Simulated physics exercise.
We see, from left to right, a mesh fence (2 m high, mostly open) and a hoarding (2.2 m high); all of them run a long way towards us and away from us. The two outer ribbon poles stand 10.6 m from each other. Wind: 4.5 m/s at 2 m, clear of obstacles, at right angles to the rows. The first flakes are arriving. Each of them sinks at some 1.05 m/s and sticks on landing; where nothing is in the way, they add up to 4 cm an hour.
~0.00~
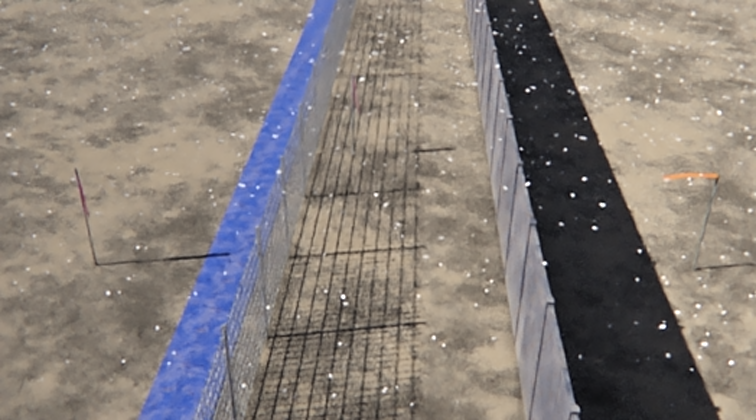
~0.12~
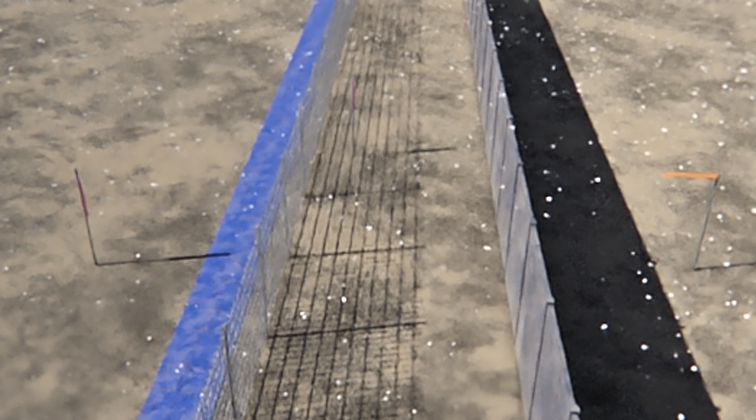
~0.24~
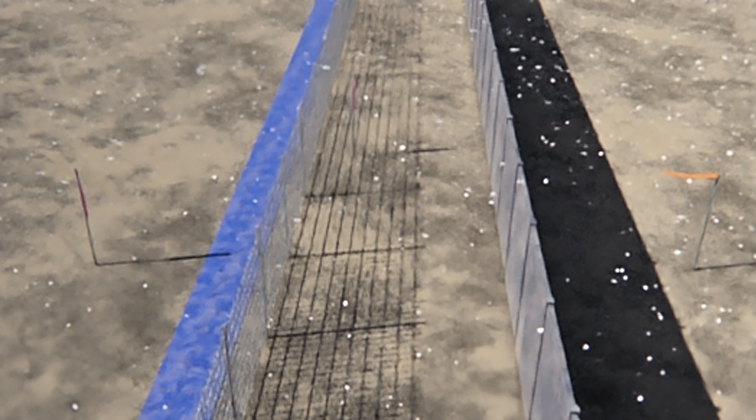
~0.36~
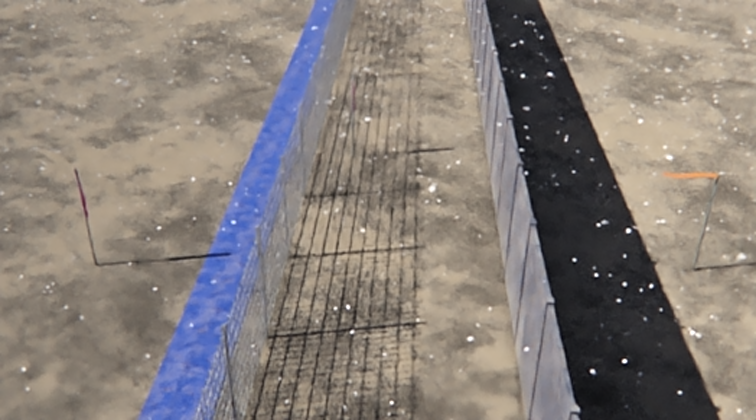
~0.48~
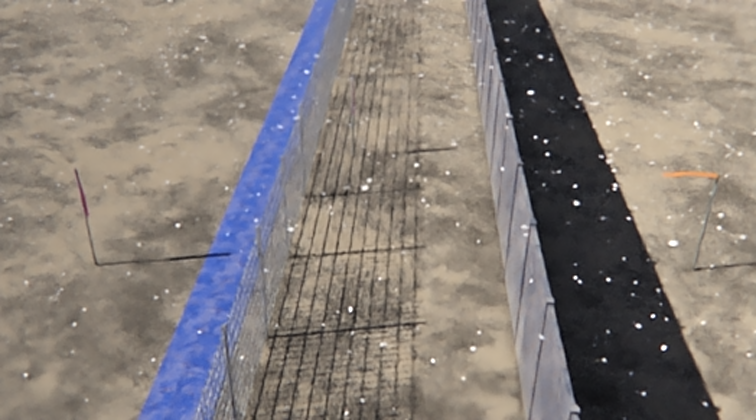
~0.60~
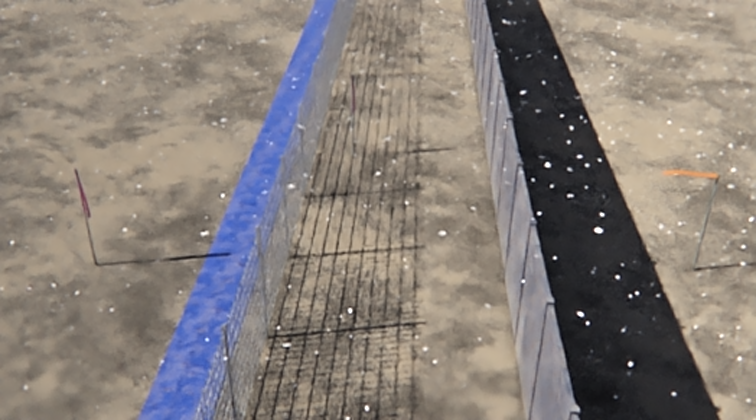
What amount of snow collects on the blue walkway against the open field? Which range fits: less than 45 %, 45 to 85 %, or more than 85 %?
That spot gets from 45 to 85 % of the open amount.
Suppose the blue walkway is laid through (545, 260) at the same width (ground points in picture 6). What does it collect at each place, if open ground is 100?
It would get around 110 percent.
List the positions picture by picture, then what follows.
The left ribbon ends at (89, 216), hanging almost straight, in the first frame.
The right ribbon ends at (664, 176), leaning 90 degrees to the left and the blue one passes (238, 248), in the second frame.
Above the rows the flakes slant 85 degrees from upright, towards the left and the top of the mesh fence crosses (297, 116), in the third frame.
The left ribbon ends at (88, 217), hanging almost straight and the blue one passes (263, 182), in the fourth frame.
The right ribbon ends at (663, 175), leaning 90 degrees to the left and above the rows the flakes slant 85 degrees from upright, towards the left, in the fifth frame.
The inner ribbon ends at (353, 115), hanging almost straight and the top of the hoarding crosses (508, 113), in the sixth frame.
10 minutes on, 5 mm on the blue walkway, 7 mm in the open.
30 minutes on, 14 mm on the blue walkway, 20 mm in the open.
60 minutes on, 29 mm on the blue walkway, 40 mm in the open, so the blue walkway has 71 % of the open amount; the left half of it has 70 %, the right half 73 %.
